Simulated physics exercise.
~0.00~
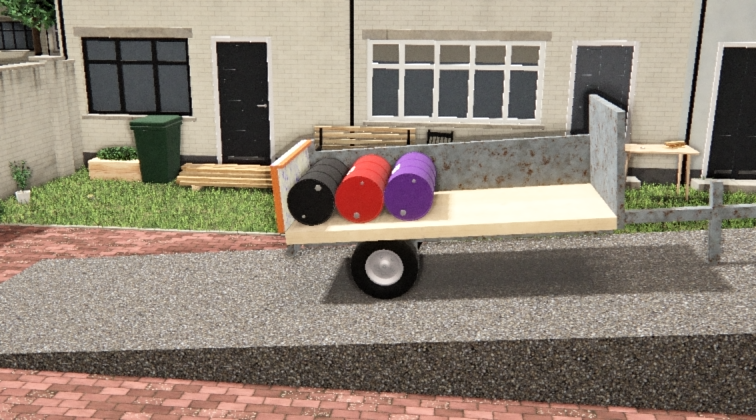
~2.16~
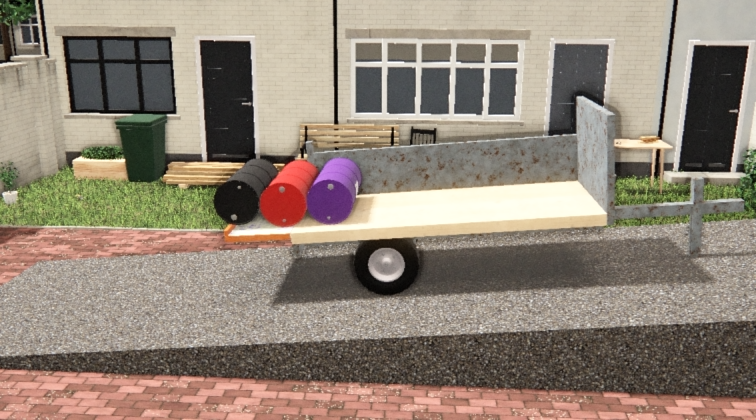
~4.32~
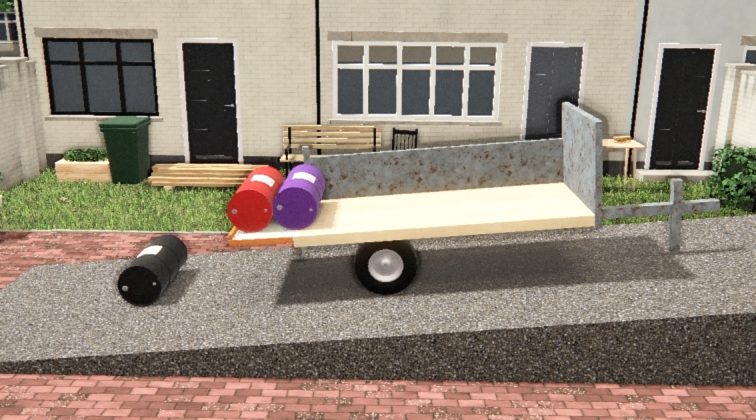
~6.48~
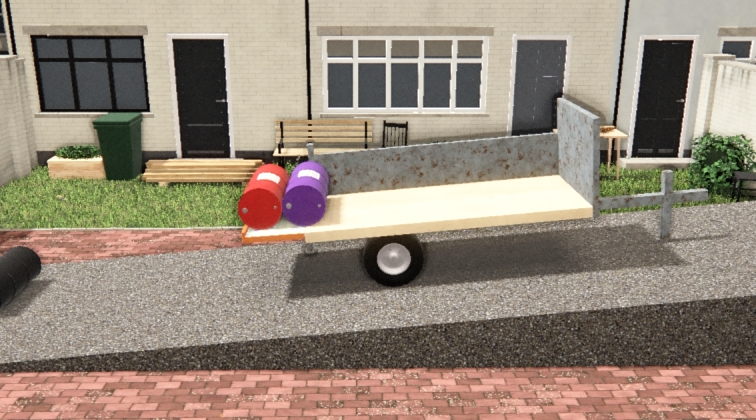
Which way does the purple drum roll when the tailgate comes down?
The purple drum rolls to the left, towards the lowered tailgate.
